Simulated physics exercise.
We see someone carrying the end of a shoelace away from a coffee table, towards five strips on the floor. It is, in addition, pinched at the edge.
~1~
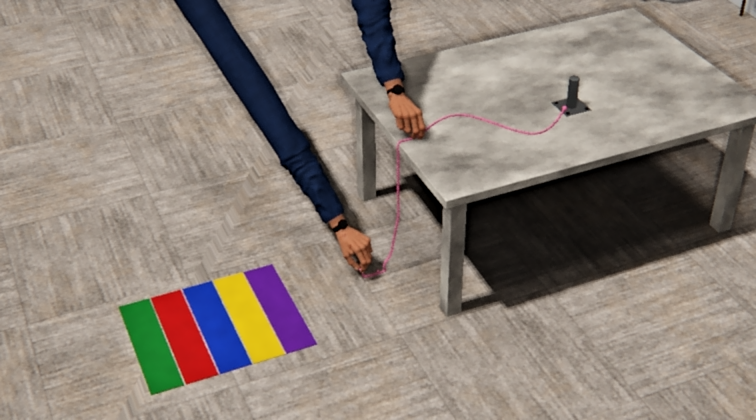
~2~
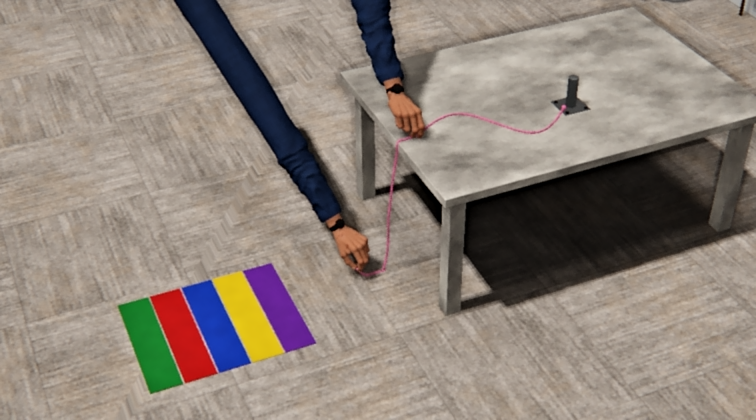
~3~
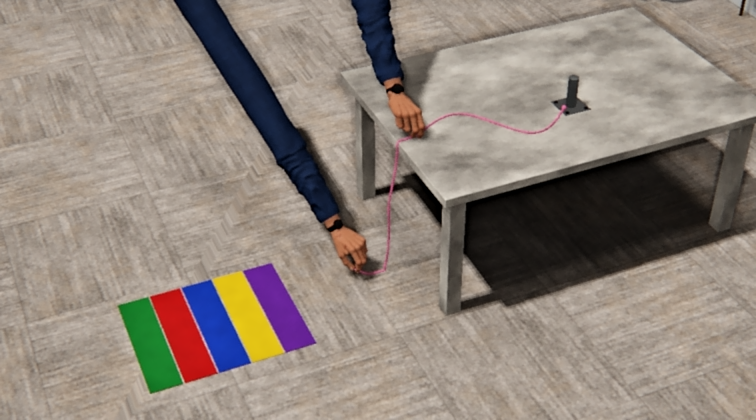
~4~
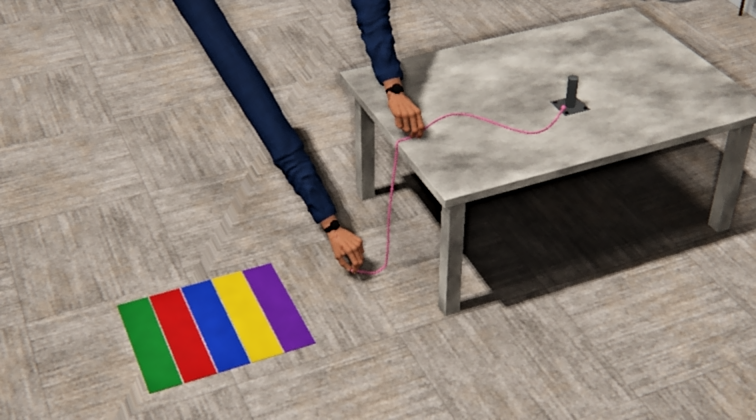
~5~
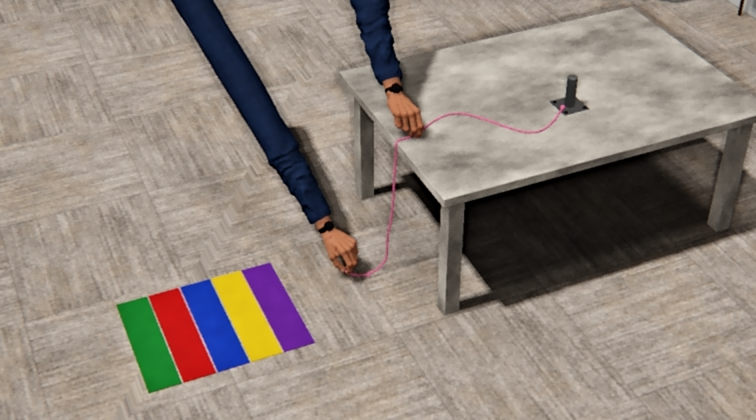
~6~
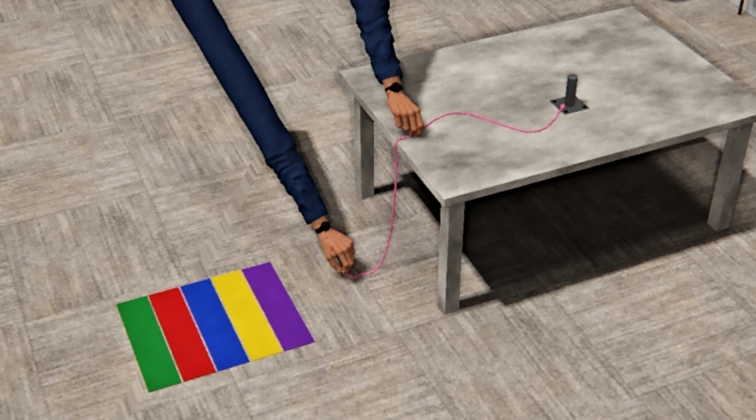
A hand holding the end of a thin pink cord crept slightly left, just above the floor near five coloured strips, while another hand stayed still, pinching the cord at the table's edge.
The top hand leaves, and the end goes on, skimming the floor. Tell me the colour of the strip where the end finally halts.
It halts over blue.
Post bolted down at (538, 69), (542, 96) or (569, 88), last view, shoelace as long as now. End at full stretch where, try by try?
First (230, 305), then (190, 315), then (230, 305).
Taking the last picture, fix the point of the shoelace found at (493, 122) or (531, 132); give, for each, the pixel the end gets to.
First try near (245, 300), second near (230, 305).
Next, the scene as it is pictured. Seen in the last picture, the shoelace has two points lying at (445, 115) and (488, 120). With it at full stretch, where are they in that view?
Final spots: (419, 136), then (462, 127).
Soon after, end near (263, 294); over purple.
After that, end near (230, 304); over yellow.
At the stop, end near (210, 309); over blue. Over blue.
